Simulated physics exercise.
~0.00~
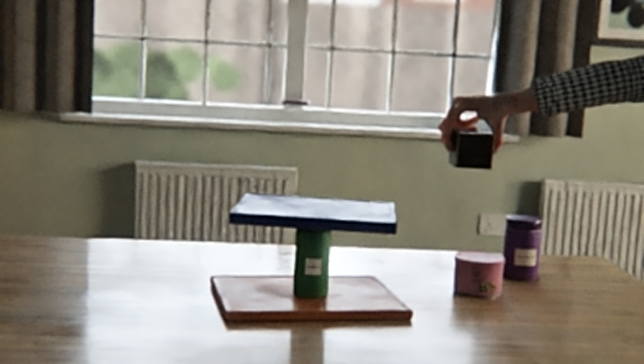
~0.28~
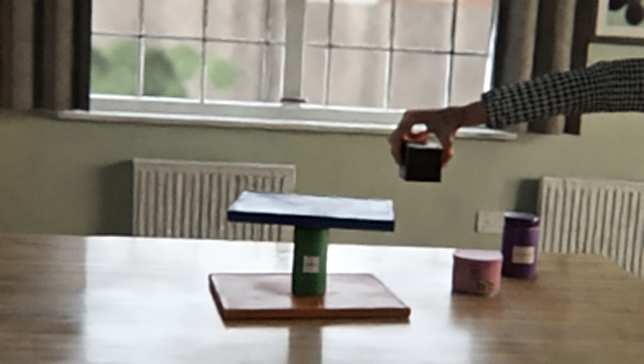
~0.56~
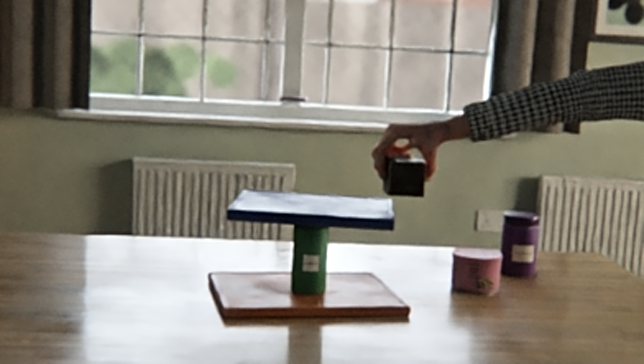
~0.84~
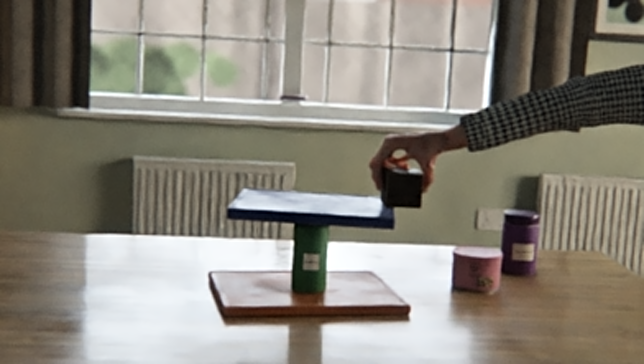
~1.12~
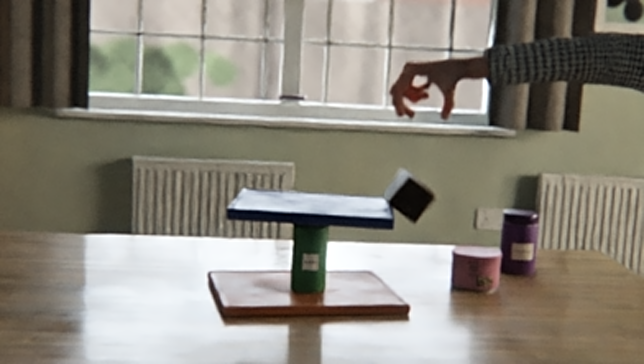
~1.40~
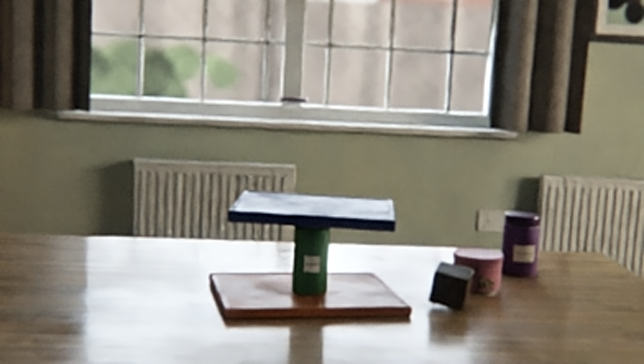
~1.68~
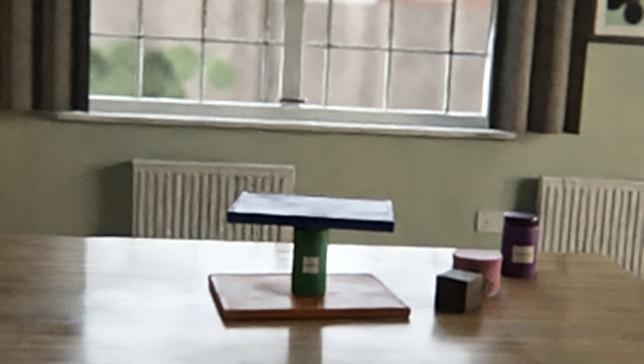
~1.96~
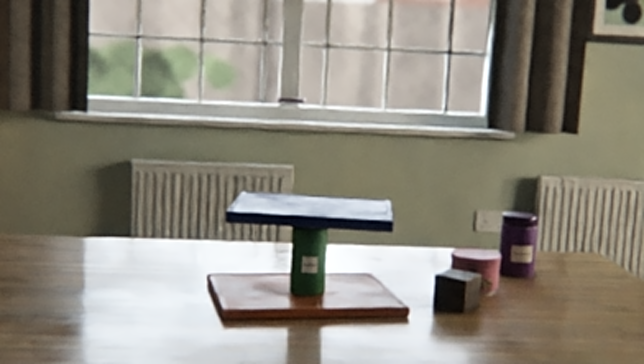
A hand carried a black block leftward and set it on the right edge of a blue tray held up by a green jar, but once released it tipped off and tumbled onto the table, ending beside a pink tub.
